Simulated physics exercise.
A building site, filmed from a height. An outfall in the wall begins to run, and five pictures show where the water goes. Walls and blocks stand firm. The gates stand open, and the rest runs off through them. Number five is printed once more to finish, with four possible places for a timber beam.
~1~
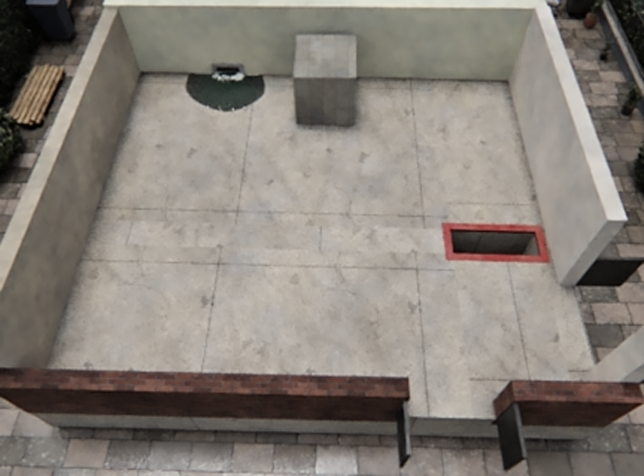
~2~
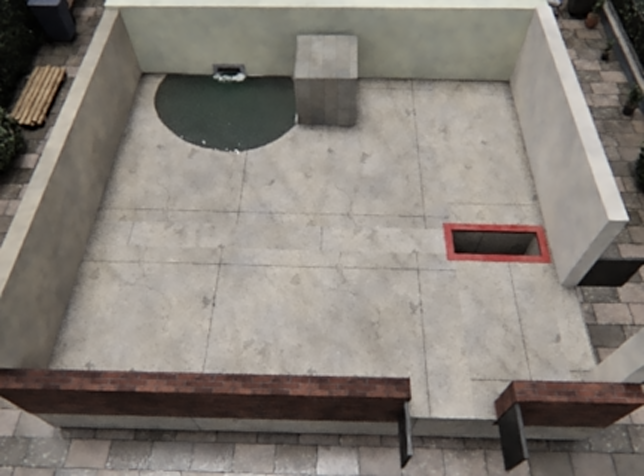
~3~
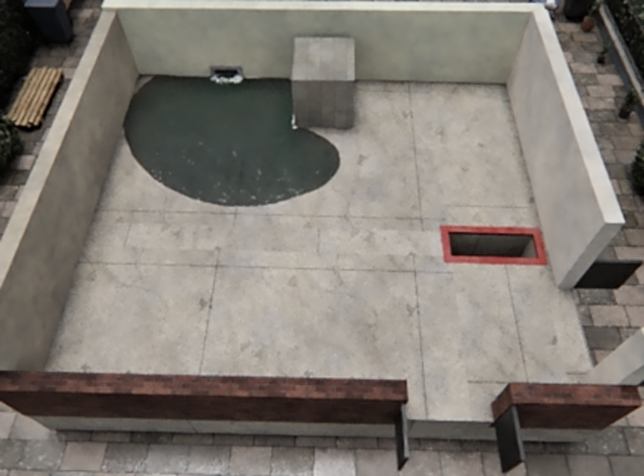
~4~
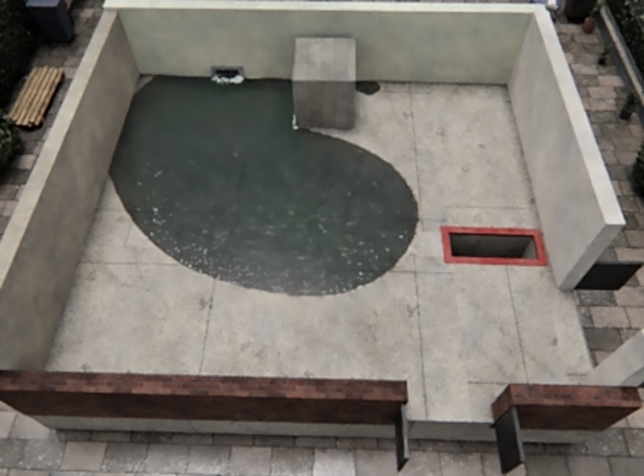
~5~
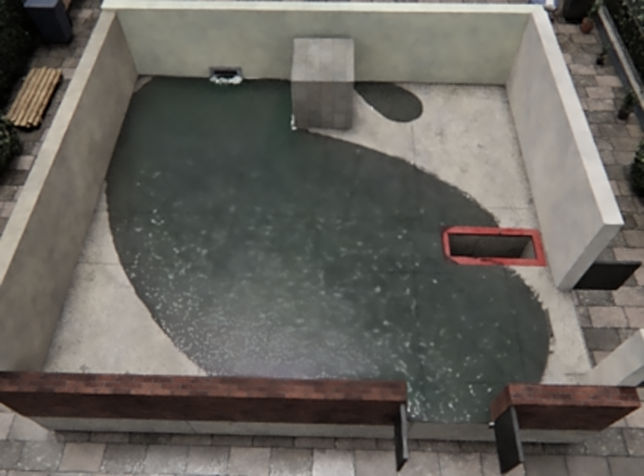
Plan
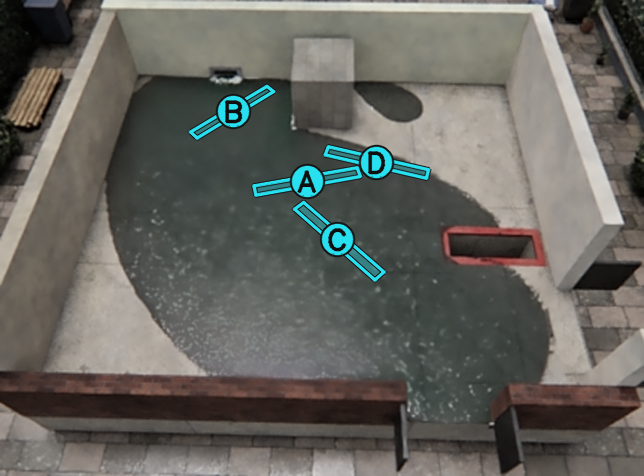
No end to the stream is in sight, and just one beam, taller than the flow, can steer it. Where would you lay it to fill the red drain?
I would pick place A.
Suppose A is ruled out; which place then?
That is place C.
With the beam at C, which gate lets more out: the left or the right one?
More leaves on the right.
On the marked copy, A from (254, 190) to (358, 172); B from (193, 134) to (270, 88); C from (299, 205) to (379, 275); D from (326, 150) to (427, 173).
With A, about 38 % of the stream goes into the red drain, about 62 % out by the gates.
With B, about 13 % of the stream goes into the red drain, about 87 % out by the gates.
With C, about 20 % of the stream goes into the red drain, about 80 % out by the gates.
With D, about 16 % of the stream goes into the red drain, about 84 % out by the gates.
